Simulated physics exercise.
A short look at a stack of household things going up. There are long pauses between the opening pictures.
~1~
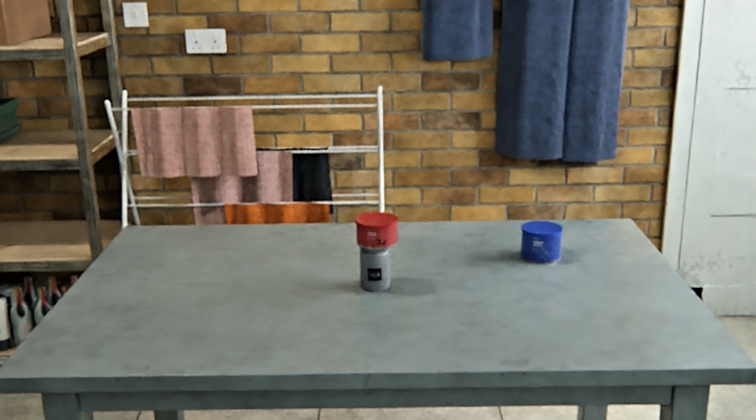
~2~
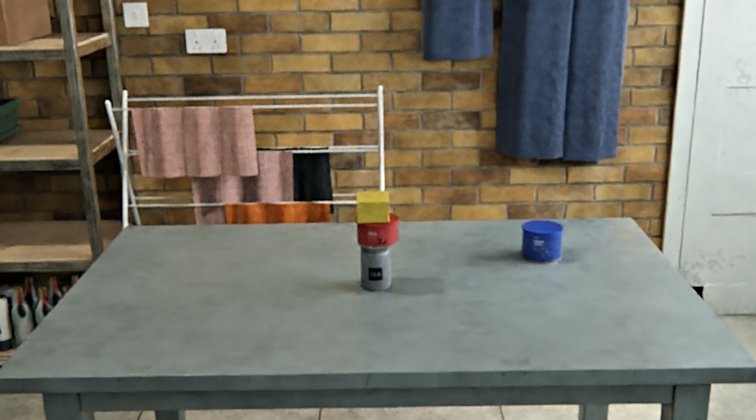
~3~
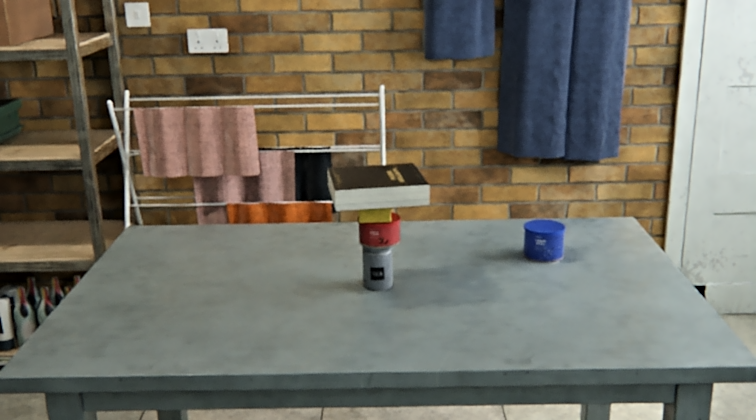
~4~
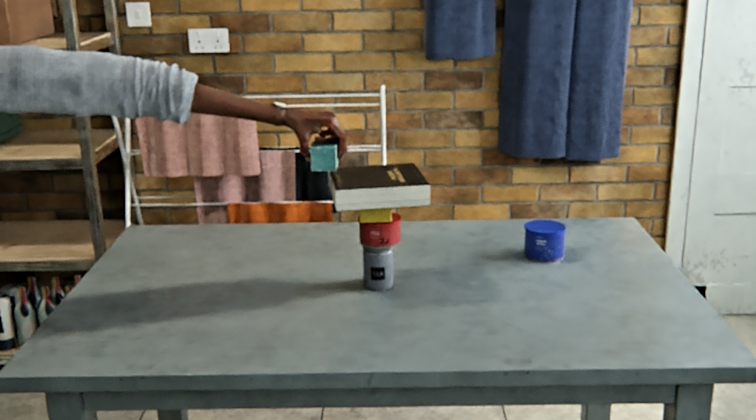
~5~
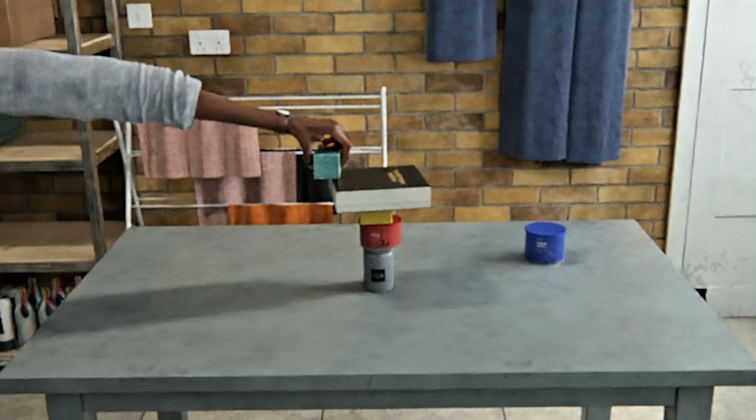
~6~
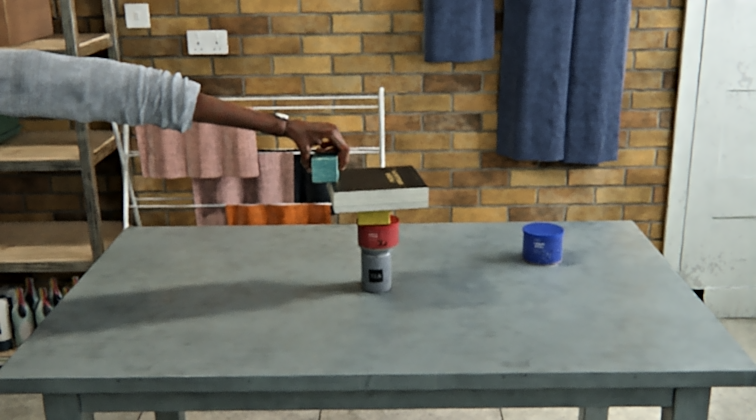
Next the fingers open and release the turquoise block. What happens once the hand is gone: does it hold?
The pile loses its balance.
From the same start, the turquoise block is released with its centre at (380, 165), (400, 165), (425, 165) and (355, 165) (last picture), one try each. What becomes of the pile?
First try: It holds; second try: It stays up; third try: It comes apart; fourth try: It holds.
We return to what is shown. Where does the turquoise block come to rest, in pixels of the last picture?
Near (307, 275).
Then, 0.40 s later than the last frame, turquoise block now fallen.
Then, 0.50 s later than the last frame, things are still on the move.
When it is over, fallen, turquoise block; the other 5 as before. End places, in pixels of the last picture, turquoise block near (307, 275). The pile comes apart.
